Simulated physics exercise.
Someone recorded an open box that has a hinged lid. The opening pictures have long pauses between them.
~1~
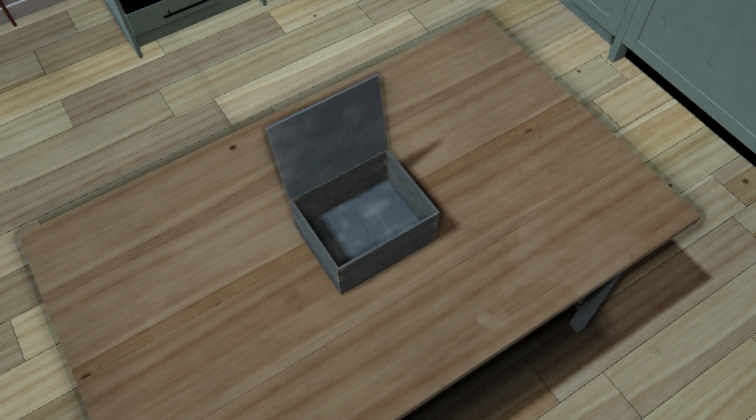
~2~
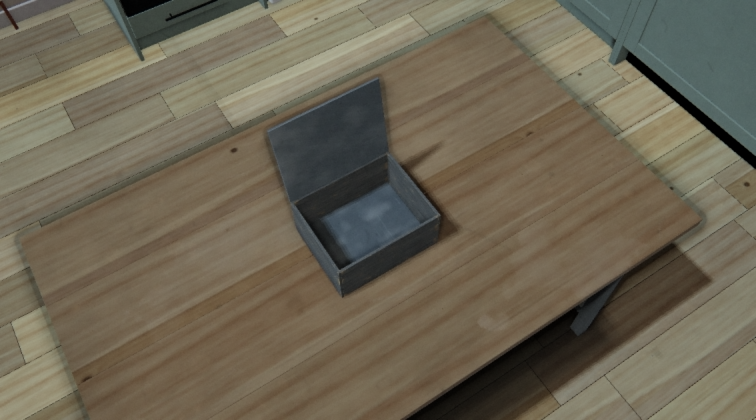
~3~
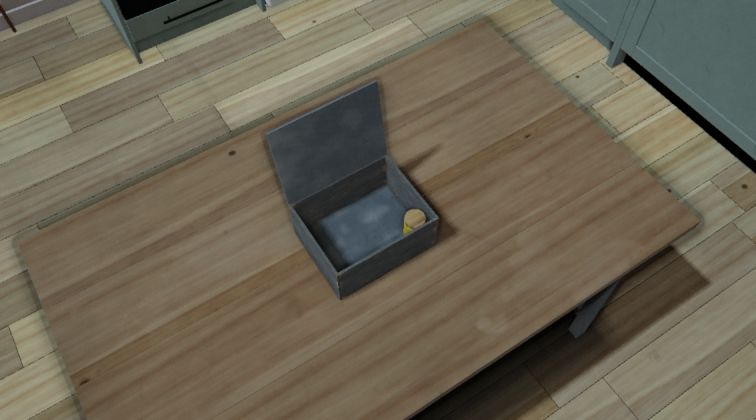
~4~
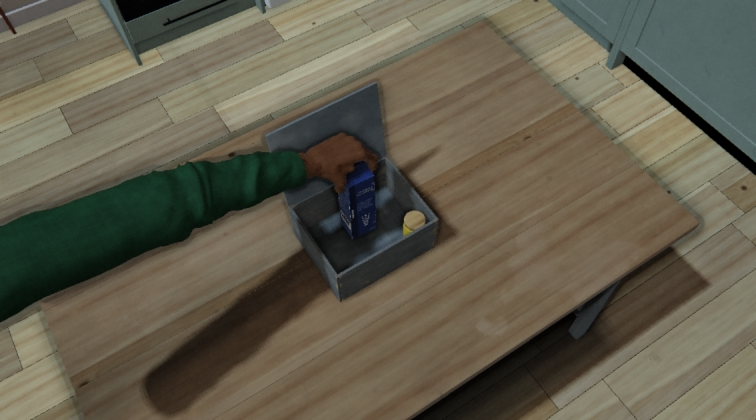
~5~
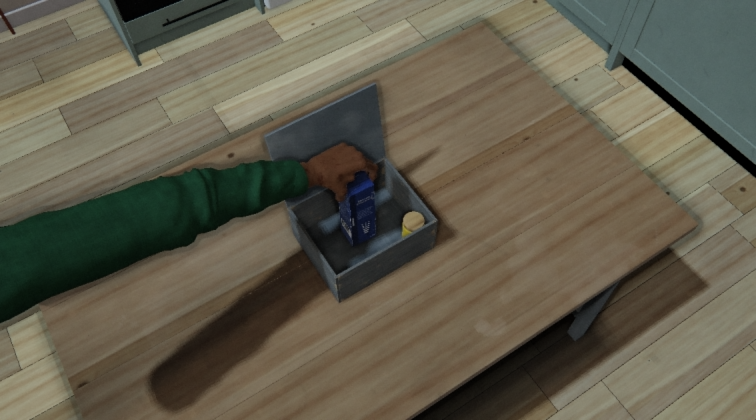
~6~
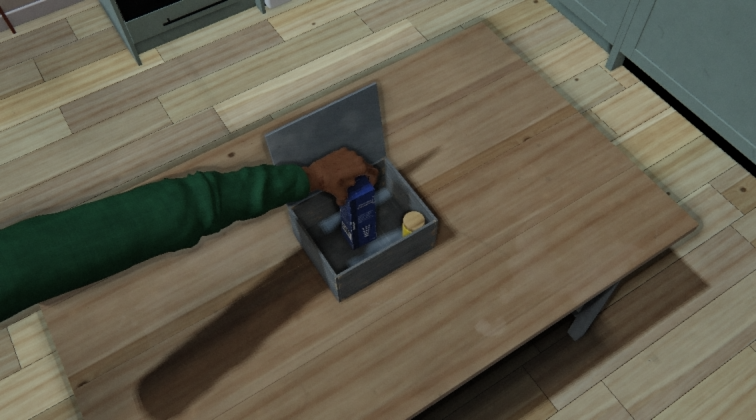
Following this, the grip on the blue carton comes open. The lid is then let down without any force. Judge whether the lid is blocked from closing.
Stays open.
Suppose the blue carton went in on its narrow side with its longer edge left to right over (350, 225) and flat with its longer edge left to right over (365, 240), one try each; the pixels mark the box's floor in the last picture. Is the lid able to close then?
The first attempt leaves the lid fully closed, while the second leaves it fully closed.
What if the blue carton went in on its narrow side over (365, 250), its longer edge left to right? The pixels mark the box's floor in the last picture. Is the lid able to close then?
After that, the lid lies down snugly.
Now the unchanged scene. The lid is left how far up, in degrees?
Some 16° above the rim.
Then, 1.40 s past the last view, lid 77° above the rim.
Then, 1.80 s past the last view, lid 48° above the rim; blue carton rocked 7° from its first pose near (361, 216).
Then, 2.10 s past the last view, lid 22° above the rim; blue carton rocked 39° from its first pose near (373, 235).
Finally, lid 16° above the rim; down or leaning hard in the box, blue carton; yellow shaker still in place. Final places as the last picture's camera would see them, blue carton near (361, 223).
